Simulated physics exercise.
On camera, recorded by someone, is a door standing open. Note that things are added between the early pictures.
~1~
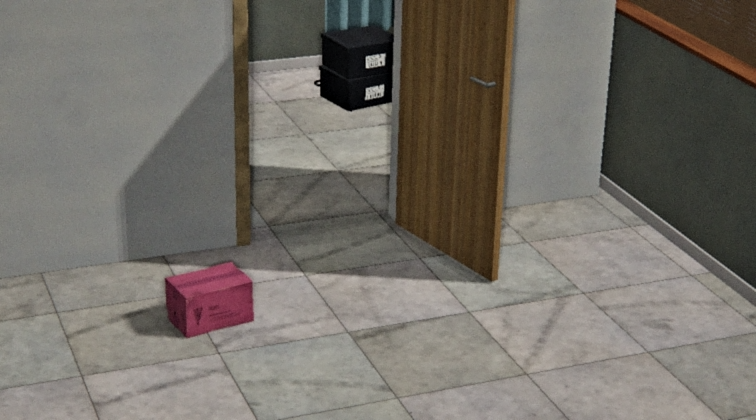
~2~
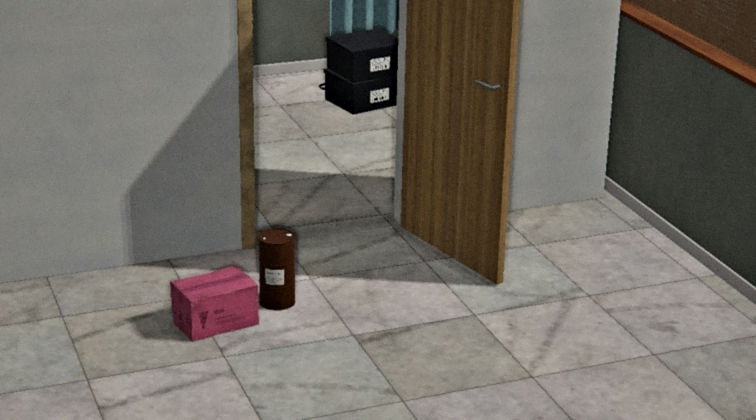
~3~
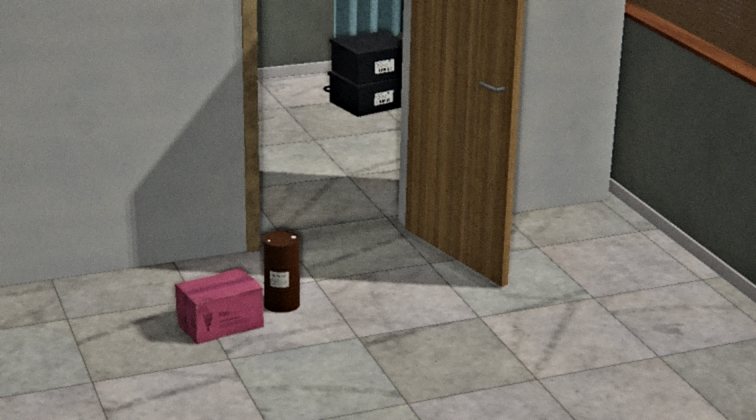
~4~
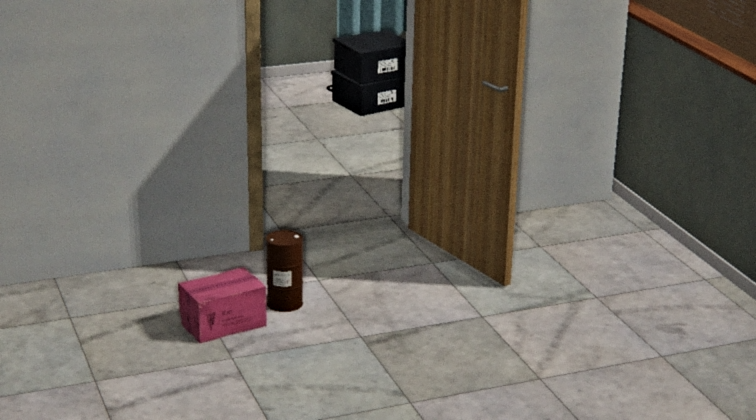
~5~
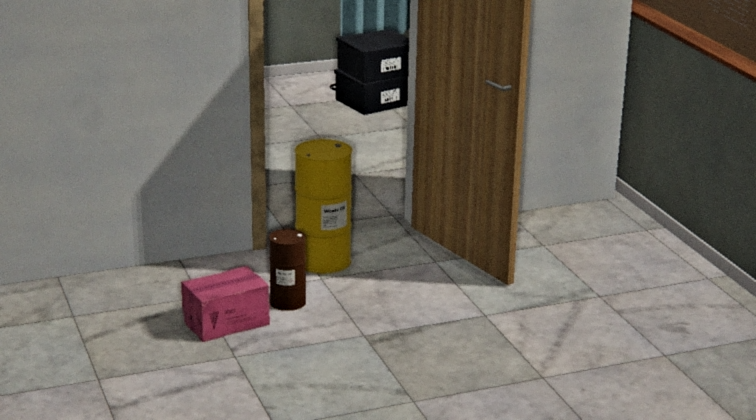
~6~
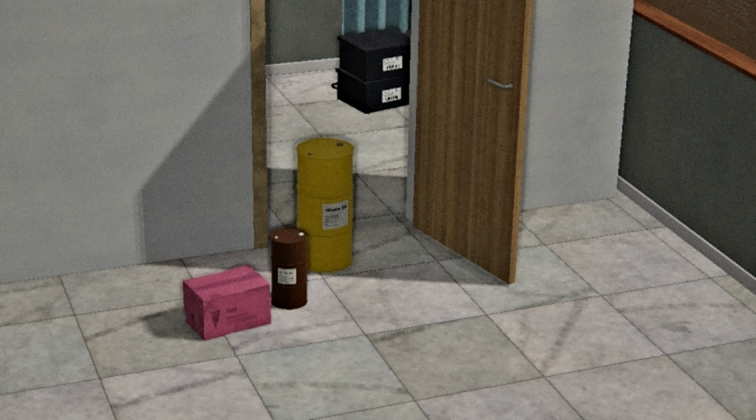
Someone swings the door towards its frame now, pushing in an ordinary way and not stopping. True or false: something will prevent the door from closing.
True.
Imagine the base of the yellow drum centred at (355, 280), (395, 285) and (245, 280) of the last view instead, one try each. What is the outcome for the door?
Held up partway; Held up partway; Swings all the way.
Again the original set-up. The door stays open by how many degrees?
Some 35° open.
Then, 0.50 s later than the last frame, door at 89°.
Then, 0.70 s later than the last frame, door at 73°.
Then, 0.90 s later than the last frame, door at 56°.
Then, 1.10 s later than the last frame, door at 36°.
When it is over, door at 34°; all 3 as before. End places, in pixels of the last picture, yellow drum near (321, 204).
